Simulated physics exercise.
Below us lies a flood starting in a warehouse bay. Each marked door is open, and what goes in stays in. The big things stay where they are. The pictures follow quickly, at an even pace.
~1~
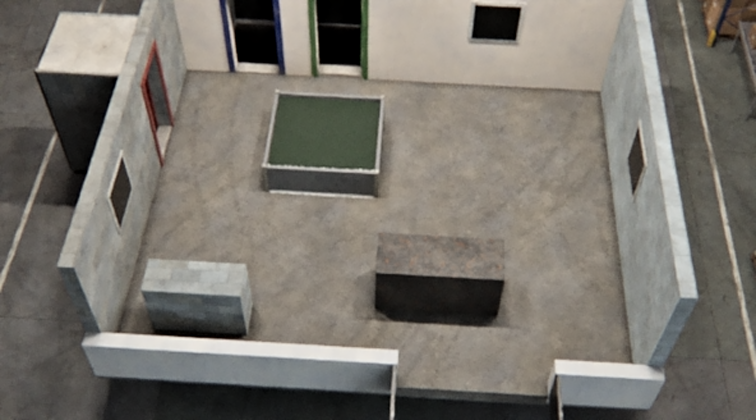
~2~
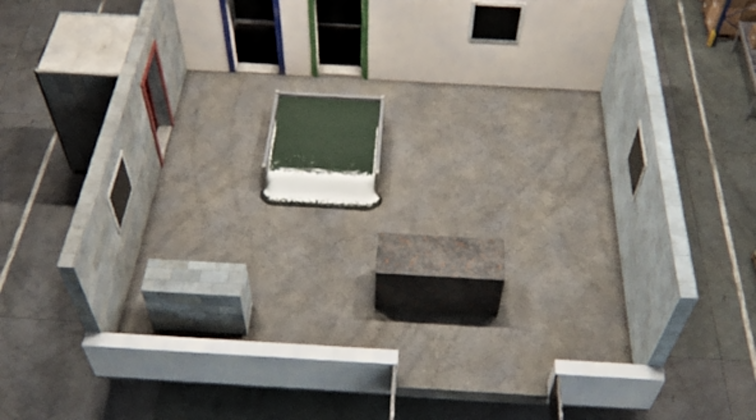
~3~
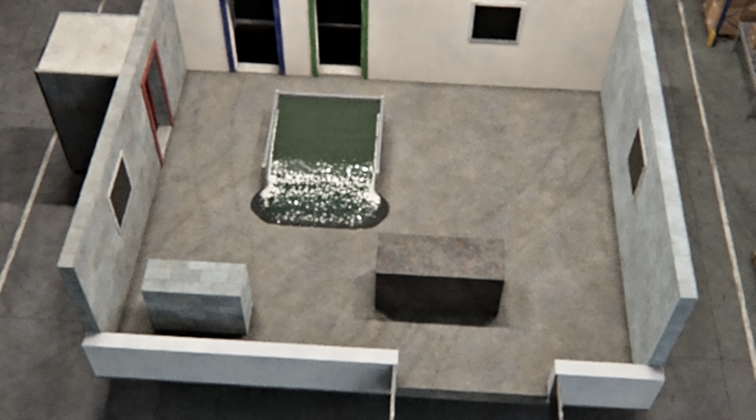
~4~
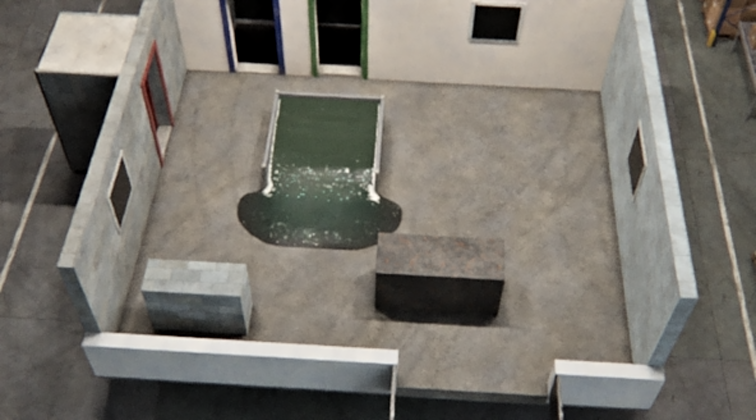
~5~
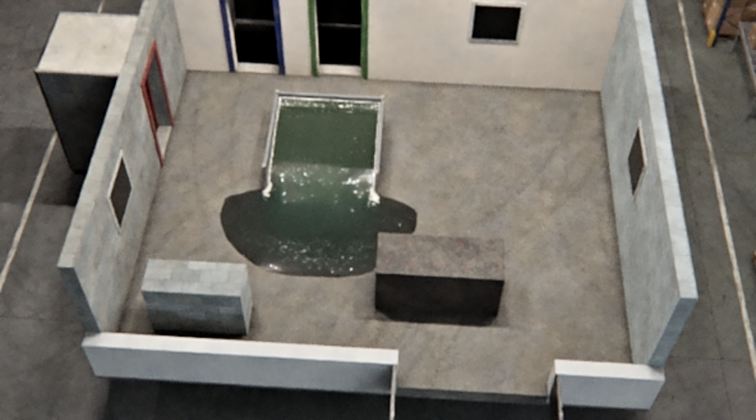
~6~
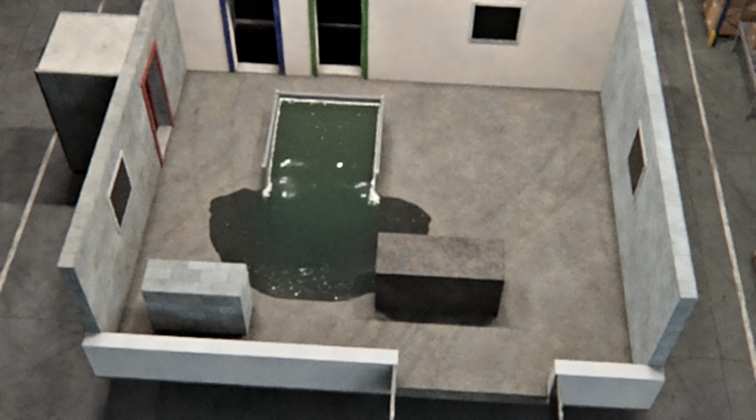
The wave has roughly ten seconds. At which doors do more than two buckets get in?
In the end: The green door admits no more than that; the blue door lets in a lot; the red door admits no more than that.
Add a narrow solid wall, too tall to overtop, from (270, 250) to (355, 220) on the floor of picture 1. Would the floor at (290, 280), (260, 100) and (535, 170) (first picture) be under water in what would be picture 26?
As listed: Flooded, free of water, clear.
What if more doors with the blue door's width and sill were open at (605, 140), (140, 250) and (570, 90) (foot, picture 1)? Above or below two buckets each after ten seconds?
As listed: Holds, is over, is under.
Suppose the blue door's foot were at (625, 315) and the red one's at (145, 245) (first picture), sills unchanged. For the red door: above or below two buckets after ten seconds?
Then: The red one goes over.
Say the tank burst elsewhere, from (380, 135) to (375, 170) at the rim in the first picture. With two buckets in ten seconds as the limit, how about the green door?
My reading: The green one stays under.
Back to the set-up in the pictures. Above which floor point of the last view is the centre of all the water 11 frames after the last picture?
Around (314, 244).
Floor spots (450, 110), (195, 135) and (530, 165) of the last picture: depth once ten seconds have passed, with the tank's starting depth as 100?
In that order: 0, 6 and 6 per cent.
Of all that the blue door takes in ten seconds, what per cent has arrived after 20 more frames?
About 0 per cent.
A moment on, water covers 25 % of the floor; the green door not reached, the blue door not reached, the red door not reached.
Next, water covers 30 % of the floor; the green door not reached, the blue door not reached, the red door not reached.
Then, water covers 50 % of the floor; the green door not reached, the blue door not reached, the red door not reached.
Later, water covers 65 % of the floor; the green door not reached, the blue door not reached, the red door wet at the sill, nothing in.
In the end, water covers 90 % of the floor; the green door wet at the sill, nothing in, the blue door over two buckets in, the red door wet at the sill, nothing in.
